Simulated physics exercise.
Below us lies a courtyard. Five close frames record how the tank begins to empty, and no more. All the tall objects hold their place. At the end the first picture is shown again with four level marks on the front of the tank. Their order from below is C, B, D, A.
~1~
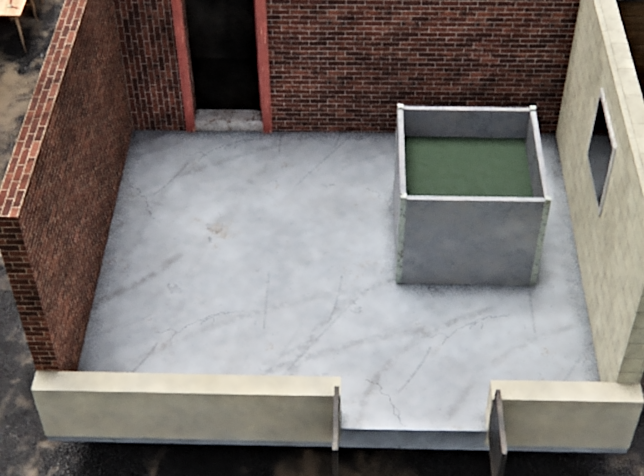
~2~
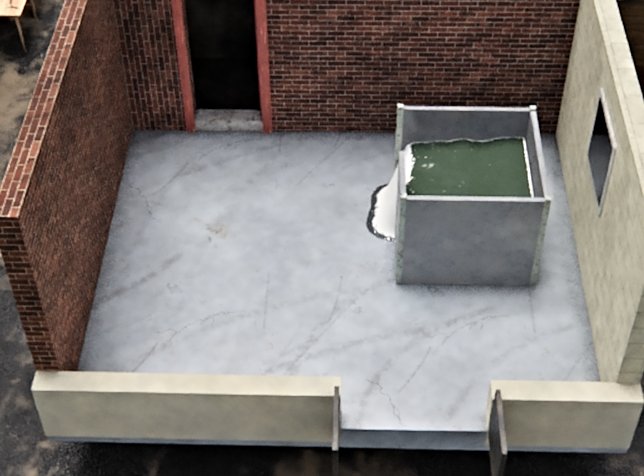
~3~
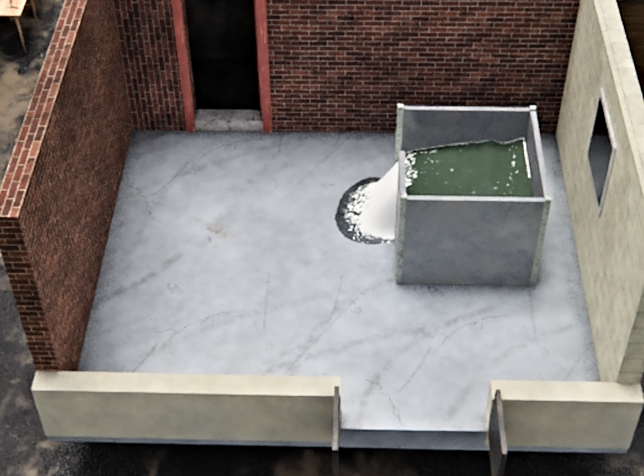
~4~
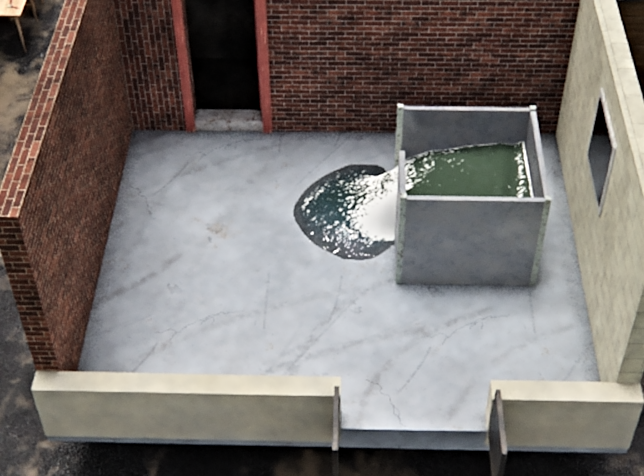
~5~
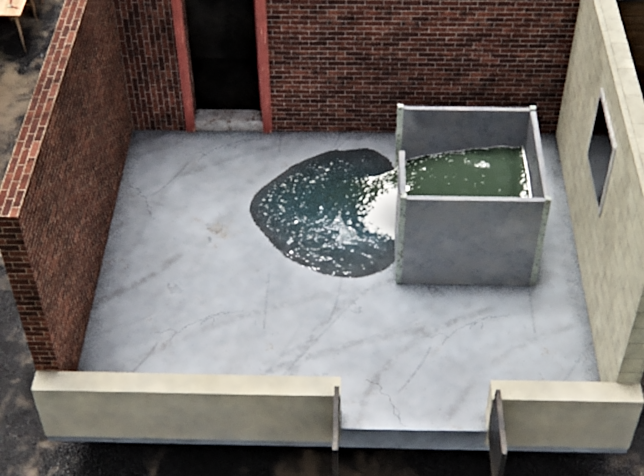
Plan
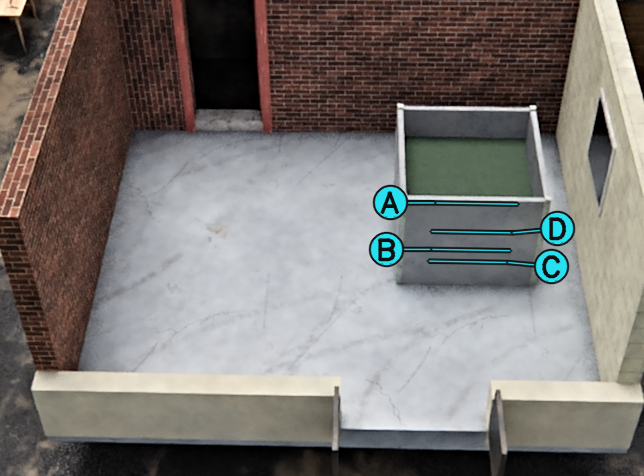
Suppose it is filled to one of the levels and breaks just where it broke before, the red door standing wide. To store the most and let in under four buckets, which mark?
D will do.
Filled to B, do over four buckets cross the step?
No.
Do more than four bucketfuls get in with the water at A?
Yes.
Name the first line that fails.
It is A.
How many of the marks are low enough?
Three.
In cyan, A at (475, 203); B at (470, 250); C at (468, 261); D at (472, 232); from the bottom up C, B, D, A.
If A is chosen, about 9 bucketfuls get in.
If B is chosen, nothing gets over.
If C is chosen, nothing gets over.
If D is chosen, a bucket or two gets in.
